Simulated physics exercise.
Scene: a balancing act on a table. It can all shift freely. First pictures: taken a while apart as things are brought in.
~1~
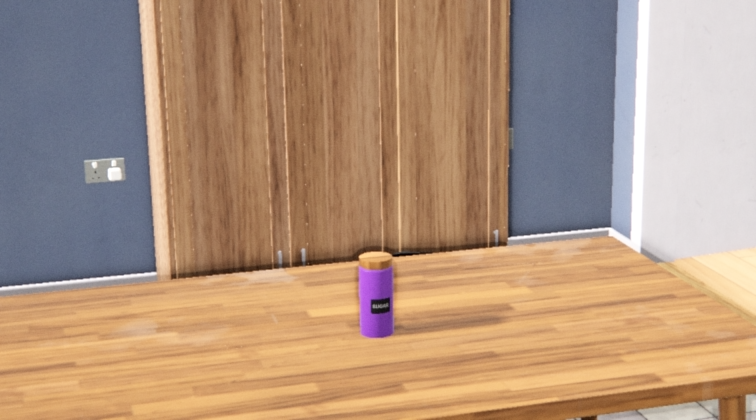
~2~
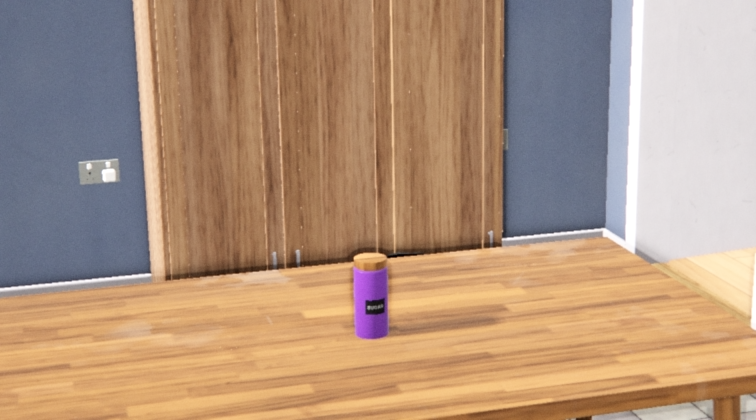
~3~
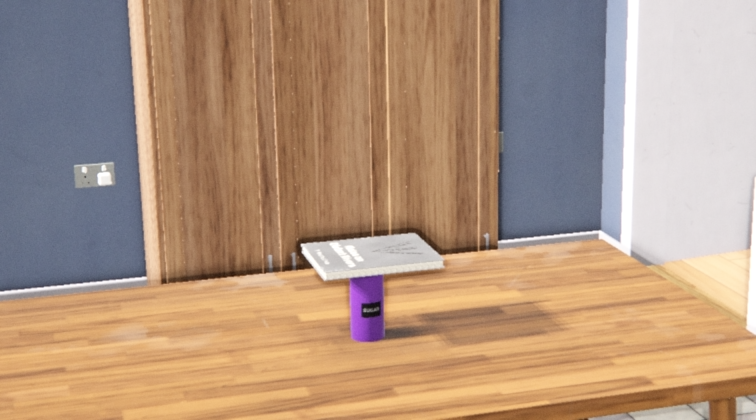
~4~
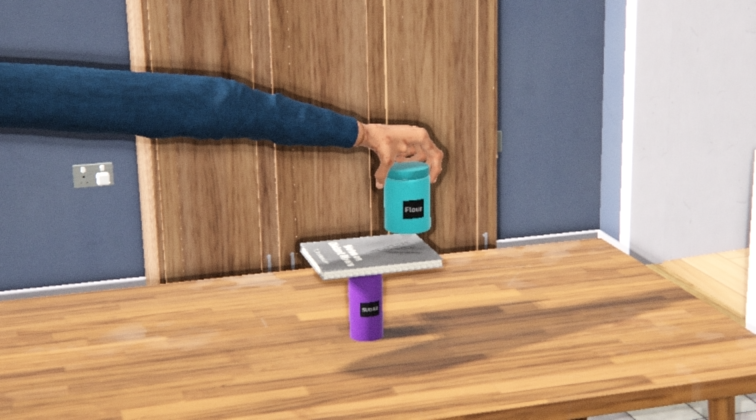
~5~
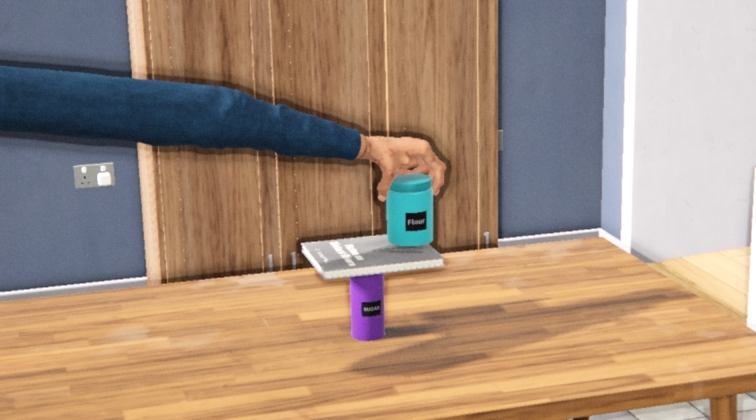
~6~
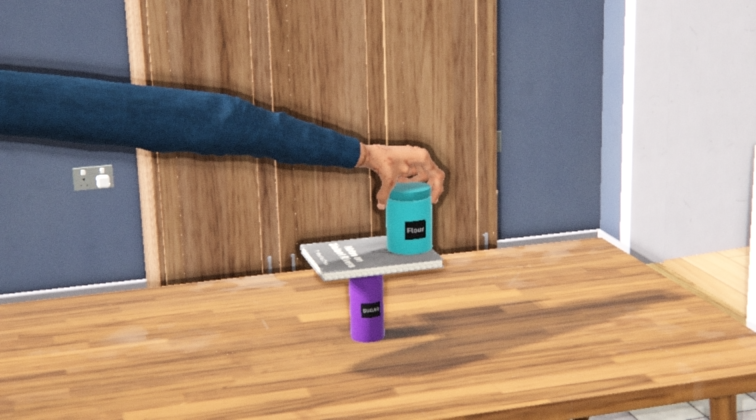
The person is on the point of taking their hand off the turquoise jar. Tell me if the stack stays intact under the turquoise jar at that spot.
No, it breaks up.
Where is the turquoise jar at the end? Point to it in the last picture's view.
I'd point to roughly (467, 306).
Then, 0.40 s later than the last frame, turquoise jar now fallen; grey book tilted by 50°.
Then, 0.50 s later than the last frame, grey book on its side.
Then, 0.70 s later than the last frame, grey book now fallen.
When it is over, fallen, grey book and turquoise jar; purple jar as before. End places, in pixels of the last picture, turquoise jar near (468, 306). The stack gives way.
